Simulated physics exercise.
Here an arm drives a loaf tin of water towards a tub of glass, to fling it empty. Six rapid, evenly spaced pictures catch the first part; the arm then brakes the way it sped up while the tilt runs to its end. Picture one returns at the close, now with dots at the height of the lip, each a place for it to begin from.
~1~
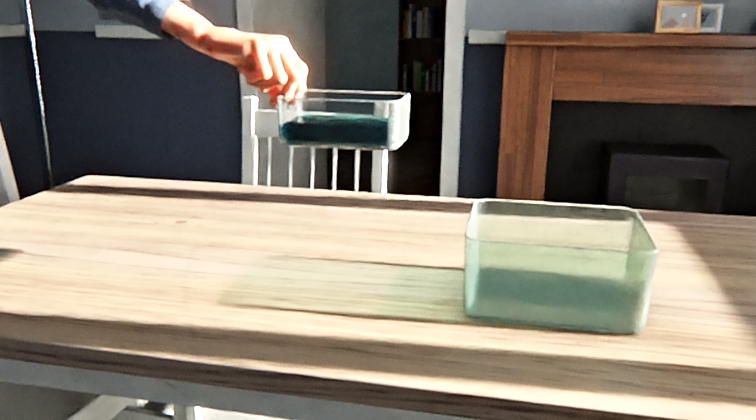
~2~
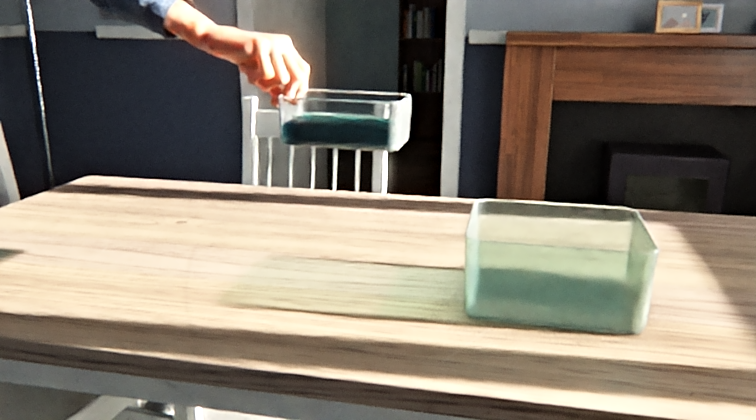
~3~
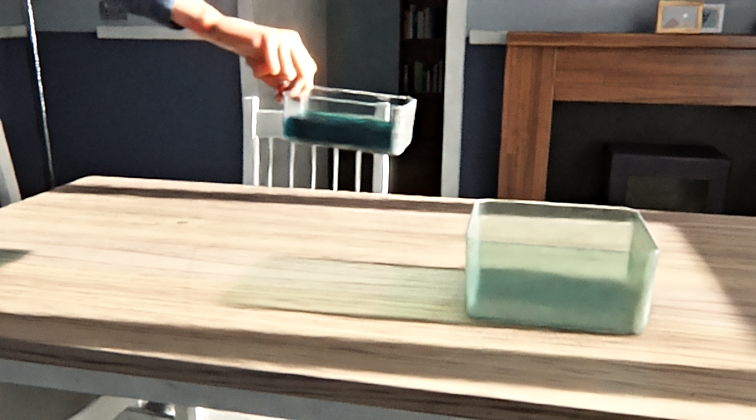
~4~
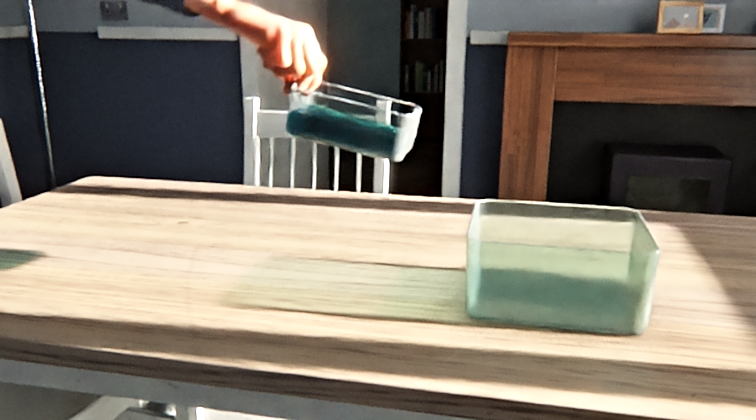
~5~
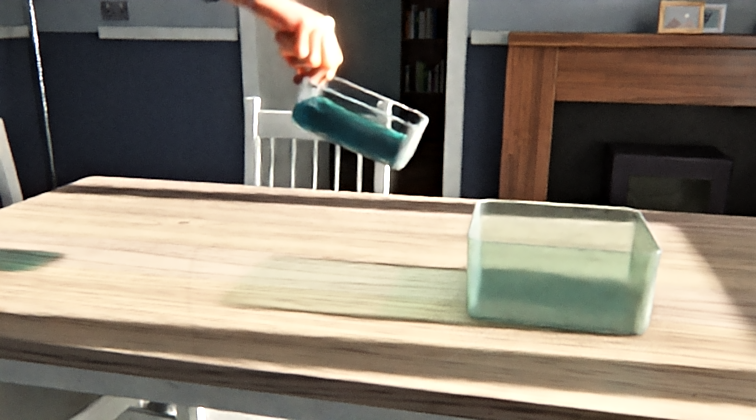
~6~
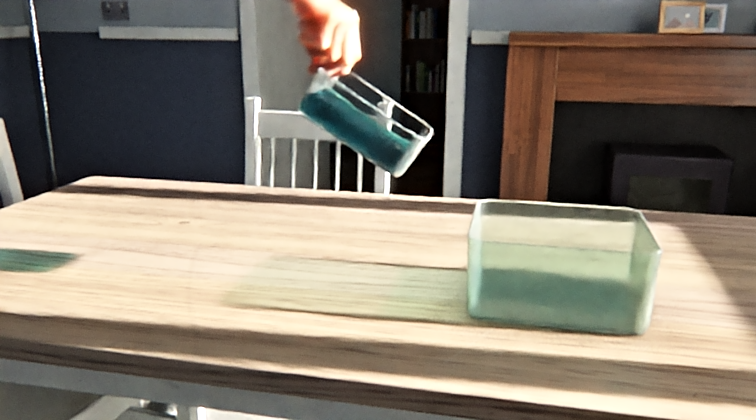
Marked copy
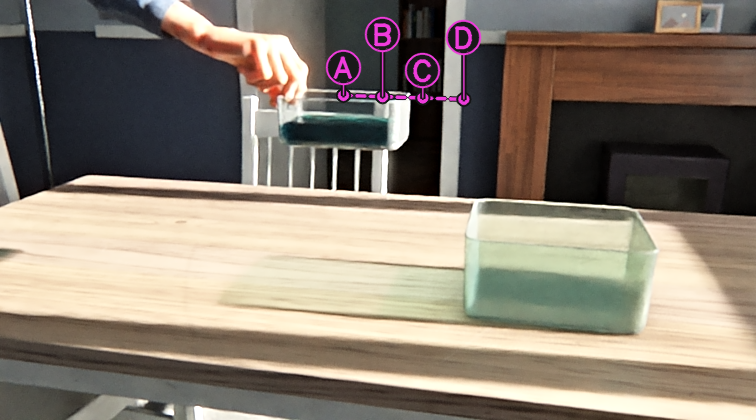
An arm in a blue sleeve reaches in from the upper left of a sunlit room, seen from just above a pale wooden table, holding a clear loaf-shaped container of teal water before a white chair. A pale green glass tub stands on the table at right, with a wooden fireplace behind. The hand moves slightly right and tilts the container steadily, its right end dipping, while the tub stays still.
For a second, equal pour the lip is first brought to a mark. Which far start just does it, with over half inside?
Place B.
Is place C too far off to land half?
No, that is safe.
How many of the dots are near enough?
Three of them.
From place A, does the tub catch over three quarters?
No, it does not.
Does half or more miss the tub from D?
No.
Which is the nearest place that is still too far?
That would be A.
On the marked copy, A at (343, 95); B at (382, 96); C at (422, 98); D at (463, 99).
Choosing A, about 35 % lands in the tub, 58 % falls short and 6 % goes beside or beyond.
Choosing B, about 64 % lands in the tub, 27 % falls short and 9 % goes beside or beyond.
Choosing C, about 87 % lands in the tub, 8 % falls short and 6 % goes beside or beyond.
Choosing D, about 92 % lands in the tub, 1 % falls short and 7 % goes beside or beyond.
